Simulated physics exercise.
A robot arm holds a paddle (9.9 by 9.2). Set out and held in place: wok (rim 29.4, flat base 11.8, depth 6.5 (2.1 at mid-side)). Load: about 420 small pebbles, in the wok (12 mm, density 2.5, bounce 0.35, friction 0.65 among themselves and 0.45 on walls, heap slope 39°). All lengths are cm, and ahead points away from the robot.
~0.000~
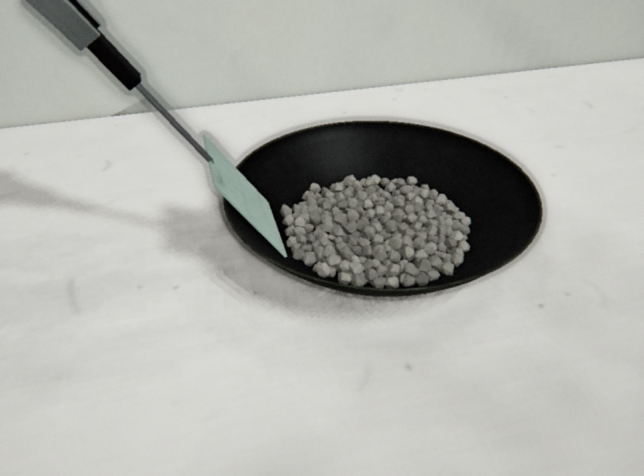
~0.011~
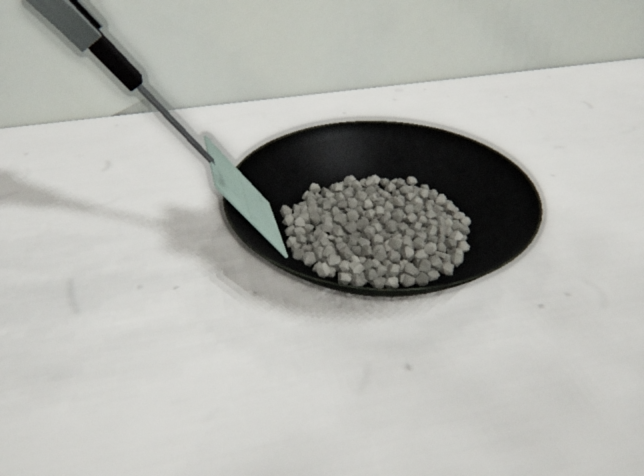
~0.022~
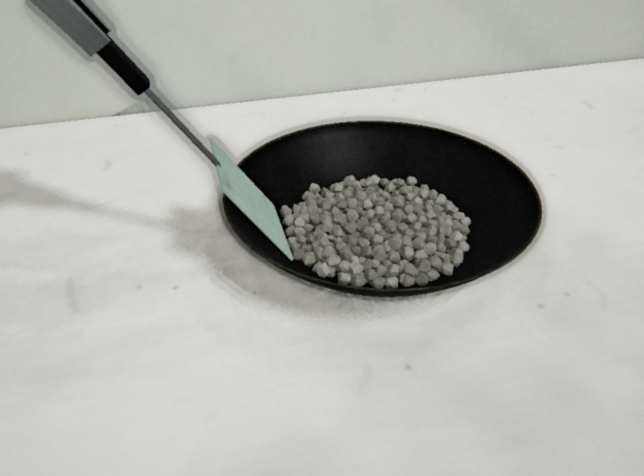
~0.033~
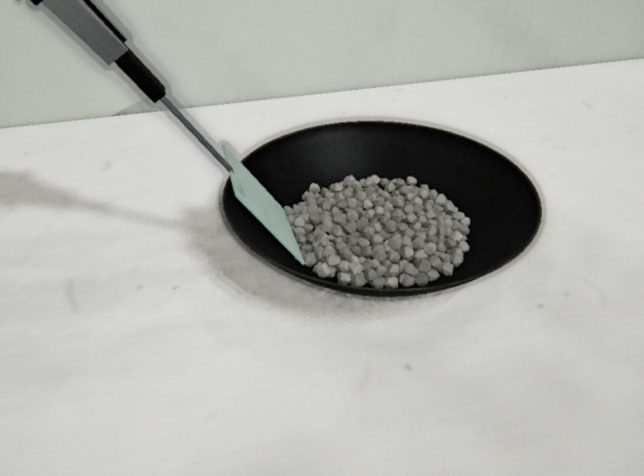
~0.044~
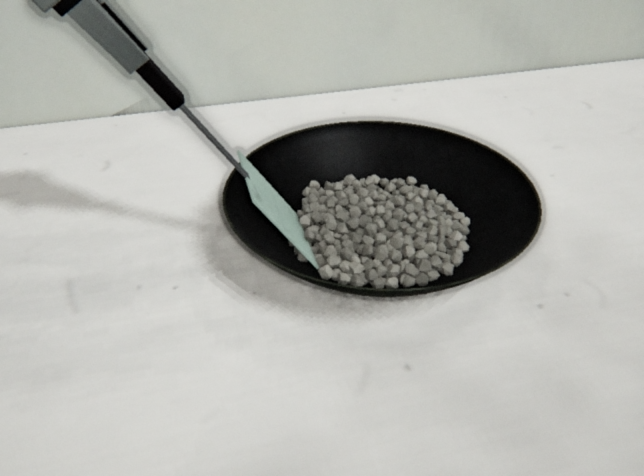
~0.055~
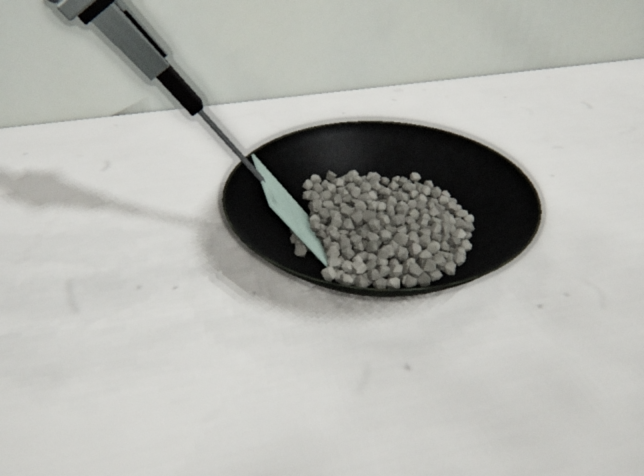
A black wok holding a heap of small grey pebbles sits on a pale, faintly marked surface before a light grey wall, seen from slightly above by a still camera. A pale green paddle on a dark and grey handle slants in from the upper left, its blade at the wok's left side. The paddle barely moves at first, then slides slowly right into the pebbles, nudging the heap's left edge slightly rightward.
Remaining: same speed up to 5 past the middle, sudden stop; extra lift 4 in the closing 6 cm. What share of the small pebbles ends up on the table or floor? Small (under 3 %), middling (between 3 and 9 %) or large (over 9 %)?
A large share, over 9 %, ends on the table or floor.
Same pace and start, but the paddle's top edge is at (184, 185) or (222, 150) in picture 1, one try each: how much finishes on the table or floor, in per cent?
About 15 and 10 per cent.
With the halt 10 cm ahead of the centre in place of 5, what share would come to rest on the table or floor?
Then about 50 per cent.
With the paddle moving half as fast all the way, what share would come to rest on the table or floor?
It would be near 0 per cent.
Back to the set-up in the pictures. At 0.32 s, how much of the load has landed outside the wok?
Roughly 5 per cent.
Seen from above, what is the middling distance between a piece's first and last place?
Some 6 cm.
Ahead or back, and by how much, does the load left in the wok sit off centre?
About 6.0 cm ahead.
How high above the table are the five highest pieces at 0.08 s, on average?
Roughly 6 cm.
By 0.08 s, sloping 57°, highest piece 7 above the table; 416 in the wok.
By 0.11 s, sloping 57°, highest piece 9 above the table; 416 in the wok.
By 0.32 s, sloping 57°, highest piece 12 above the table; 366 in the wok, 26 on the table or floor, 24 on the blade or in flight.
By 1.37 s, sloping 57°, highest piece 7 above the table; 366 in the wok, 50 on the table or floor.
Final count, 366 in the wok, 50 on the table or floor. That is 12 % on the table or floor.
